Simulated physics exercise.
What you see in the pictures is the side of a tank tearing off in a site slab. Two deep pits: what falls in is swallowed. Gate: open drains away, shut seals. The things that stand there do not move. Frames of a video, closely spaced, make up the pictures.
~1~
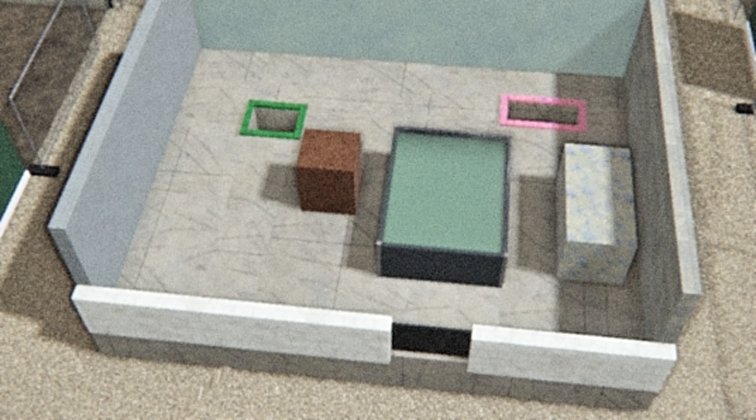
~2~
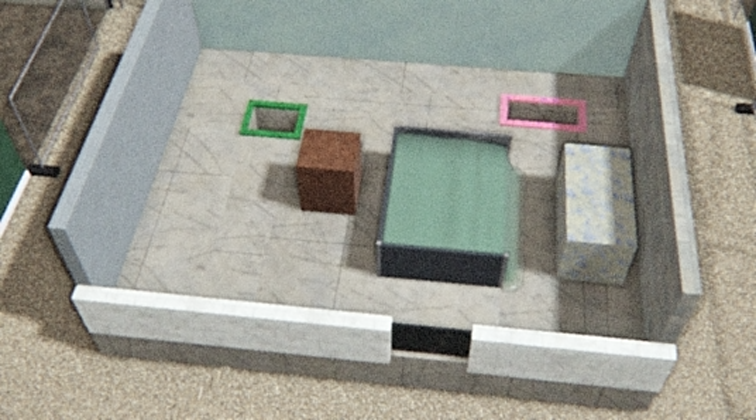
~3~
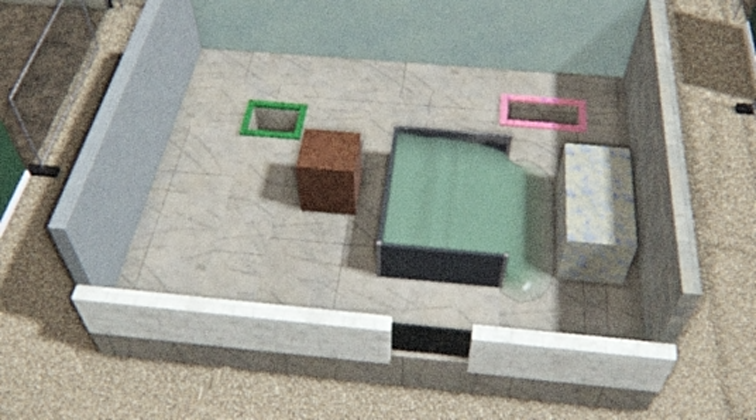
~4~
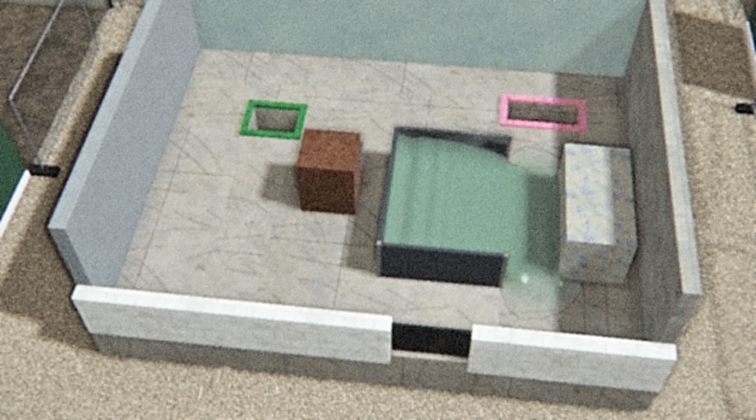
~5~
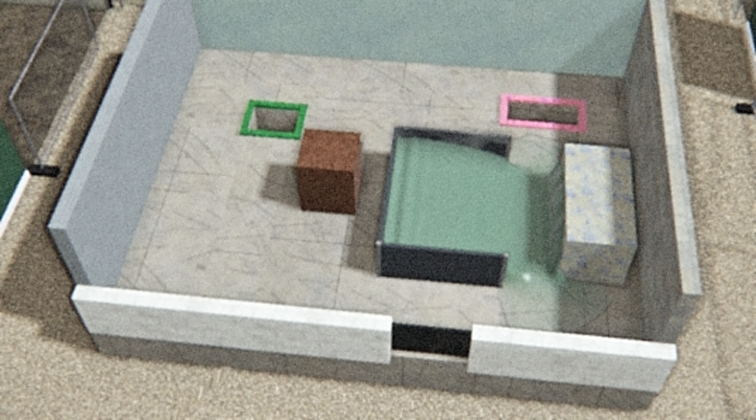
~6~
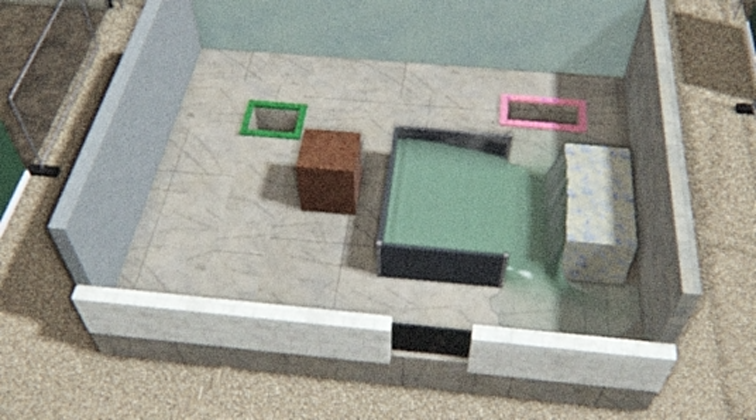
Greenish water pours from the tank's open right side and spreads around the pale speckled block.
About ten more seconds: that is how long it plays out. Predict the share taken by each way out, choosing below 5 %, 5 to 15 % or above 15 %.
At the end, the gate takes in a trifling amount - short of five per cent; the pink pit takes in a considerable amount - past fifteen per cent; the green pit takes in a trifling amount - short of five per cent.
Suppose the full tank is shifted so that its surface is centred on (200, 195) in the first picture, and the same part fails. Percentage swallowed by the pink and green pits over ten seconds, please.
After ten seconds: Pink pit around 8 percent, green pit around 4 percent.
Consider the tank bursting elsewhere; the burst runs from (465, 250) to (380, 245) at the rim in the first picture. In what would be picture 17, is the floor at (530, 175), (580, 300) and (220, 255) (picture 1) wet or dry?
Well, the first is missed by the spill, the next hit by the spill, the last hit by the spill.
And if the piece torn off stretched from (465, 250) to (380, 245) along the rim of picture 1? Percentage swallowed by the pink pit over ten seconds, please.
Roughly, in per cent: Pink 4.
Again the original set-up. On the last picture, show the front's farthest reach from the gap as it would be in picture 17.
The front's farthest point is close to (619, 83).
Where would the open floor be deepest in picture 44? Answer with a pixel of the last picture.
Somewhere near (543, 356), I think.
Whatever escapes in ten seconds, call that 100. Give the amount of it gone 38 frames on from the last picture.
Close to 80 per cent.
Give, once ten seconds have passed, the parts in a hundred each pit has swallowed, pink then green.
About 24 percent for the first and about 0 percent for the second.
A moment on, water covers 20 % of the floor; the gate 0 %, the pink pit 2 %, the green pit 0 %.
Next, water covers 25 % of the floor; the gate 0 %, the pink pit 8 %, the green pit 0 %.
Then, water covers 45 % of the floor; the gate 0 %, the pink pit 13 %, the green pit 0 %.
Later, water covers 75 % of the floor; the gate 0 %, the pink pit 20 %, the green pit 0 %.
In the end, water covers 95 % of the floor; the gate 0 %, the pink pit 25 %, the green pit 0 %.
